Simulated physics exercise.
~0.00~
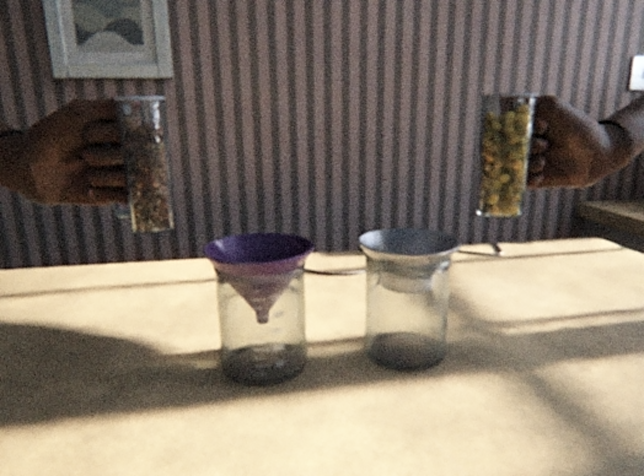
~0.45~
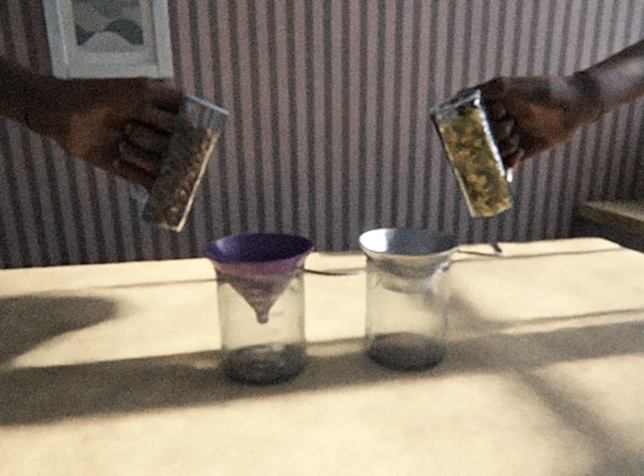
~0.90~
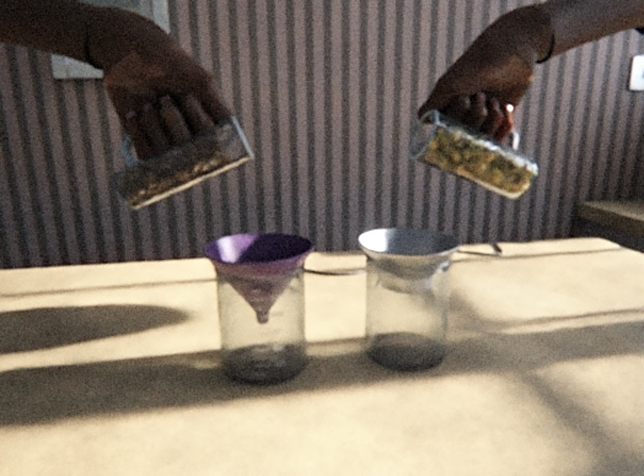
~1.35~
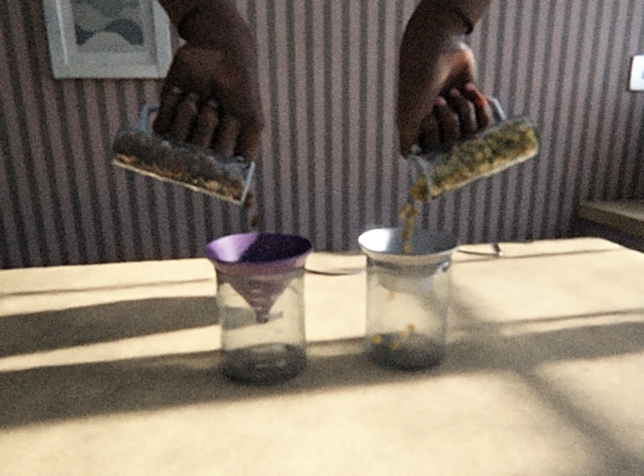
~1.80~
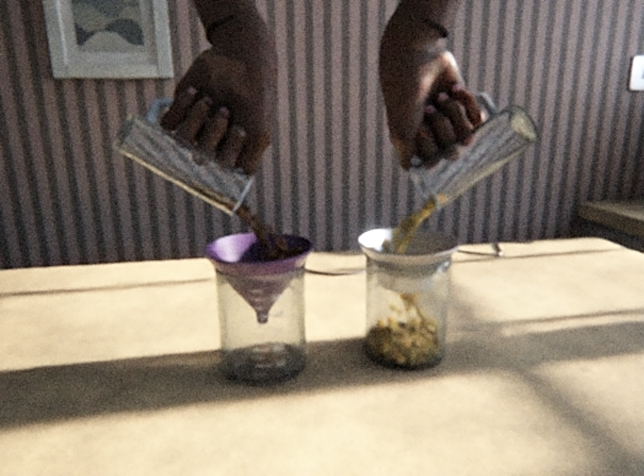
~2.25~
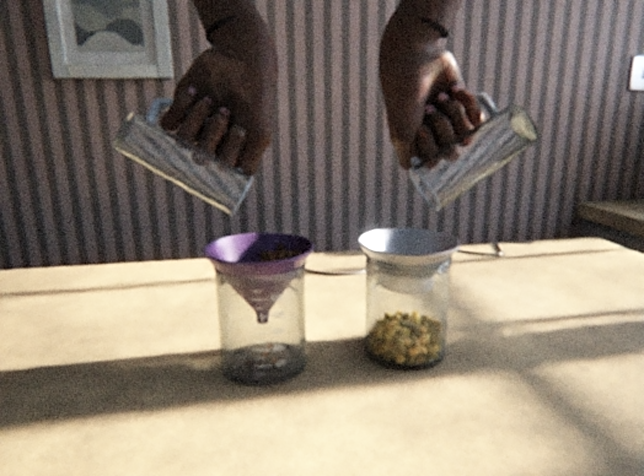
At the start, two hands hold clear cups upright above a table, the left one filled with brownish bits and the right one with yellow-green pieces, over a purple funnel and a grey funnel set in glass jars. The hands move inward and tilt the cups until they lie on their sides. A few bits begin to fall from each, and some yellowish pieces reach the right jar. The hands tip the cups further, pouring out the rest. By the end, the yellowish pieces rest in the right jar, while nearly all the brownish bits stay stuck in the purple funnel.
